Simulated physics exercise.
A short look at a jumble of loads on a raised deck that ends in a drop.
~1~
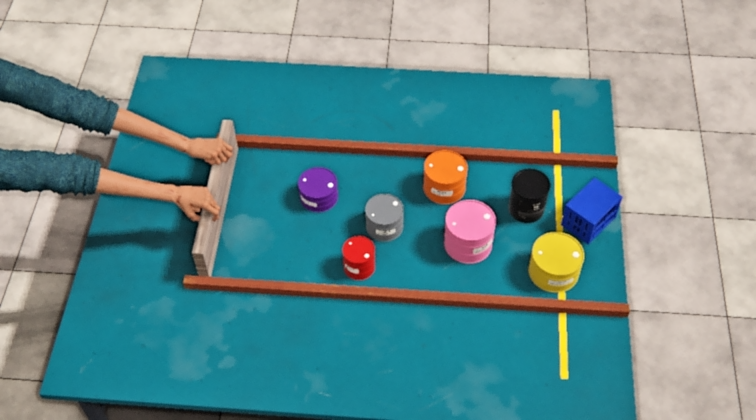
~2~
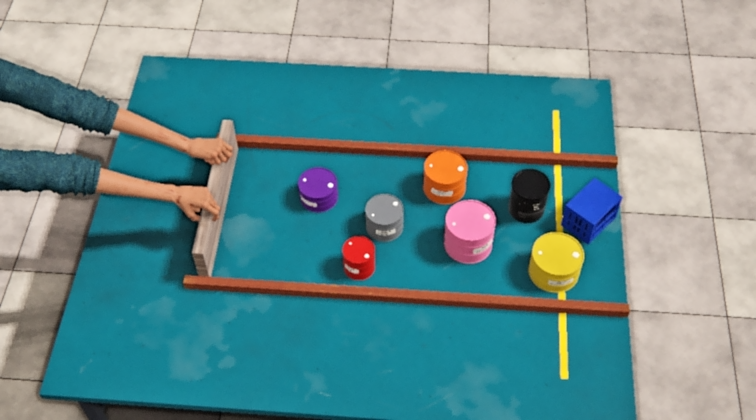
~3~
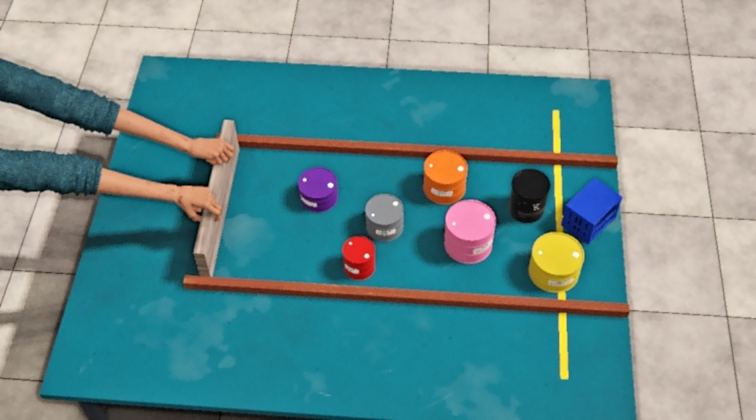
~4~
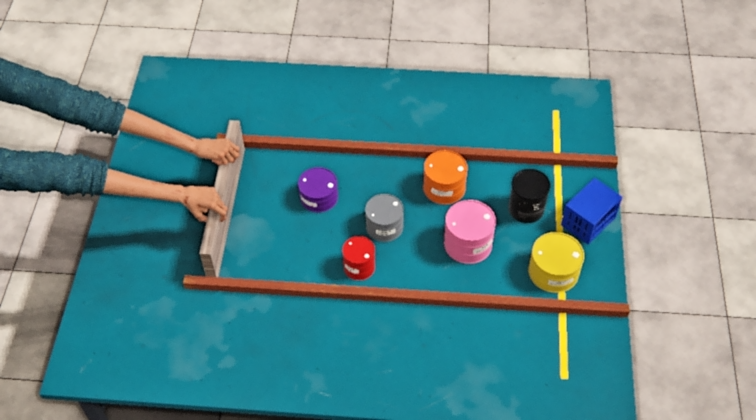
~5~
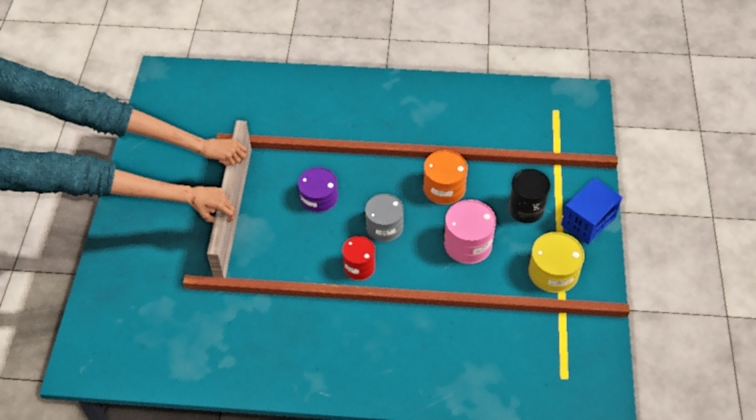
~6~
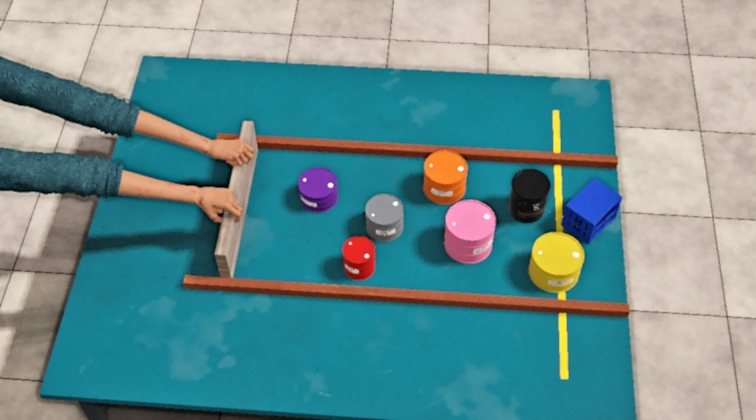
Two hands held a wooden plank upright on a teal table and slid it slightly to the right between two rails, while the colorful canisters and the blue crate stayed still.
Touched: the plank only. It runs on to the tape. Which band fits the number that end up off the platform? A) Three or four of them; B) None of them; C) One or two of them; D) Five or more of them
C.
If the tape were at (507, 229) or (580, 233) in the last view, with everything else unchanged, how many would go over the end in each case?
Respectively 0 and 4.
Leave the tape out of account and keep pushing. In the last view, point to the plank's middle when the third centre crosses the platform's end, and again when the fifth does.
Around (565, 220); afterwards around (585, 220).
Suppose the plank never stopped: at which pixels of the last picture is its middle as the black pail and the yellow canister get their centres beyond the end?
Estimated middle: (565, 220), and (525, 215) for the other.
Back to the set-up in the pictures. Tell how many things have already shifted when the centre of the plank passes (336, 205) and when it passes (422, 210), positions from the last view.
First 1, after that 5.
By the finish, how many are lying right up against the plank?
3.
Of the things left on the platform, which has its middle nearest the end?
That's the black pail.
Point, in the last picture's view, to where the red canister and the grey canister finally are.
One is at about (580, 274), the other at about (582, 235).
Early on, none off yet; blue crate at rest near (591, 211); yellow canister at rest near (556, 263); black pail at rest near (529, 197).
Finally, the number that fall off is one or two; lost, yellow canister and blue crate.
